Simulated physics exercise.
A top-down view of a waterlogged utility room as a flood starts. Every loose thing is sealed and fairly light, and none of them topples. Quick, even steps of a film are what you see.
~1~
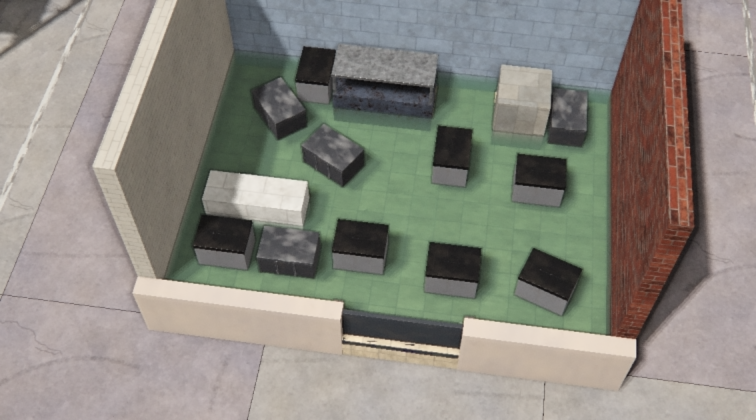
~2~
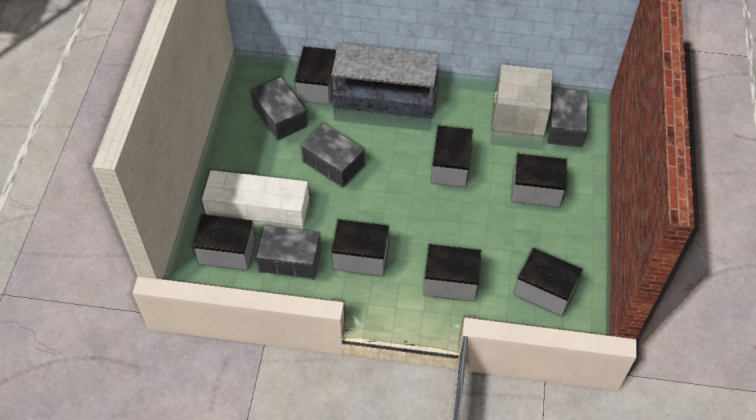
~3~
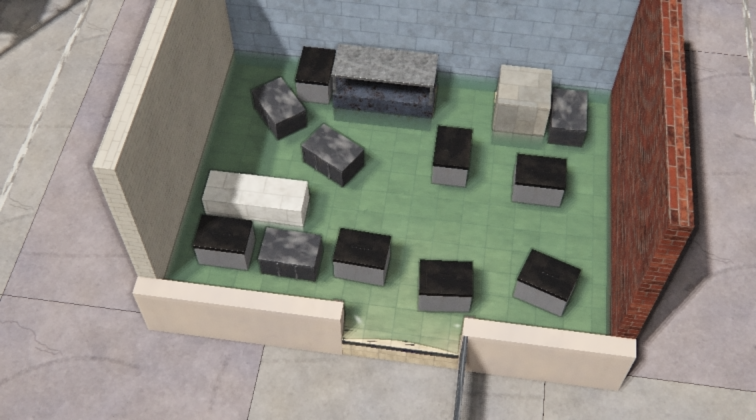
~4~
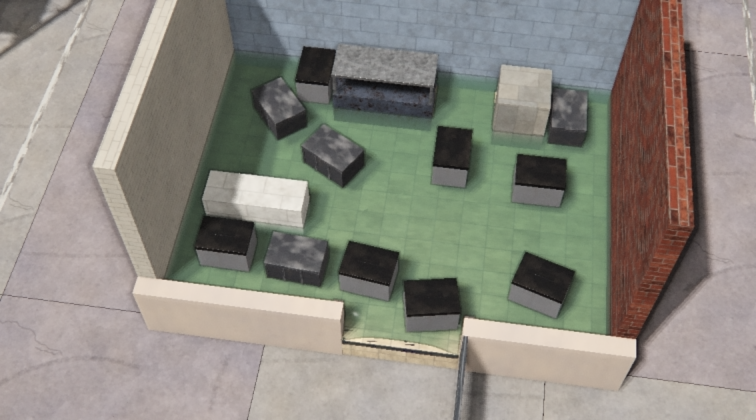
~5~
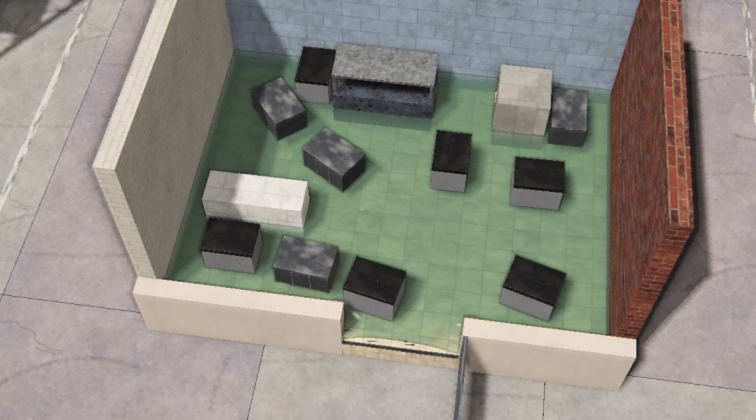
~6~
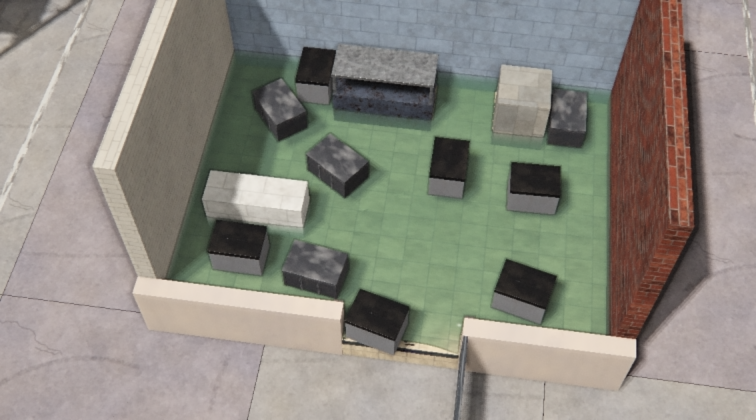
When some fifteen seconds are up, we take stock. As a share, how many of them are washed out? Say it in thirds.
The answer is two thirds or more.
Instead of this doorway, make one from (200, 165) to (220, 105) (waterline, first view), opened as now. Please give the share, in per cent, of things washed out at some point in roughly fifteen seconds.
Close to 50 %.
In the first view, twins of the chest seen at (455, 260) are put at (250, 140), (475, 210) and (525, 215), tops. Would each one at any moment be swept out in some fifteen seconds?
In order: Never exits; exits; exits.
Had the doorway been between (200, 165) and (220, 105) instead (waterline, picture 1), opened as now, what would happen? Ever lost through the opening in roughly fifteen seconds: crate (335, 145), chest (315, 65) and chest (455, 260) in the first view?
Sequentially: Escapes, escapes, remains.
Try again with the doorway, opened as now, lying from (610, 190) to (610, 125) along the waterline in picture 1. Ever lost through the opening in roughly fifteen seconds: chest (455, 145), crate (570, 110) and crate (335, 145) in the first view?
Lab log - 1: Escaped; 2: Escaped; 3: Retained.
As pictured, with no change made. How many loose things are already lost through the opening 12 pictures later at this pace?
My count is 4.
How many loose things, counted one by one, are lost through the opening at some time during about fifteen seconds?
Count: 8.
A moment on, 2 of 11 are out; 9 afloat.
Next, 4 of 11 are out; 7 afloat.
Later, 6 of 11 are out; 5 afloat.
In the end, 8 of 11 are out; 3 afloat.
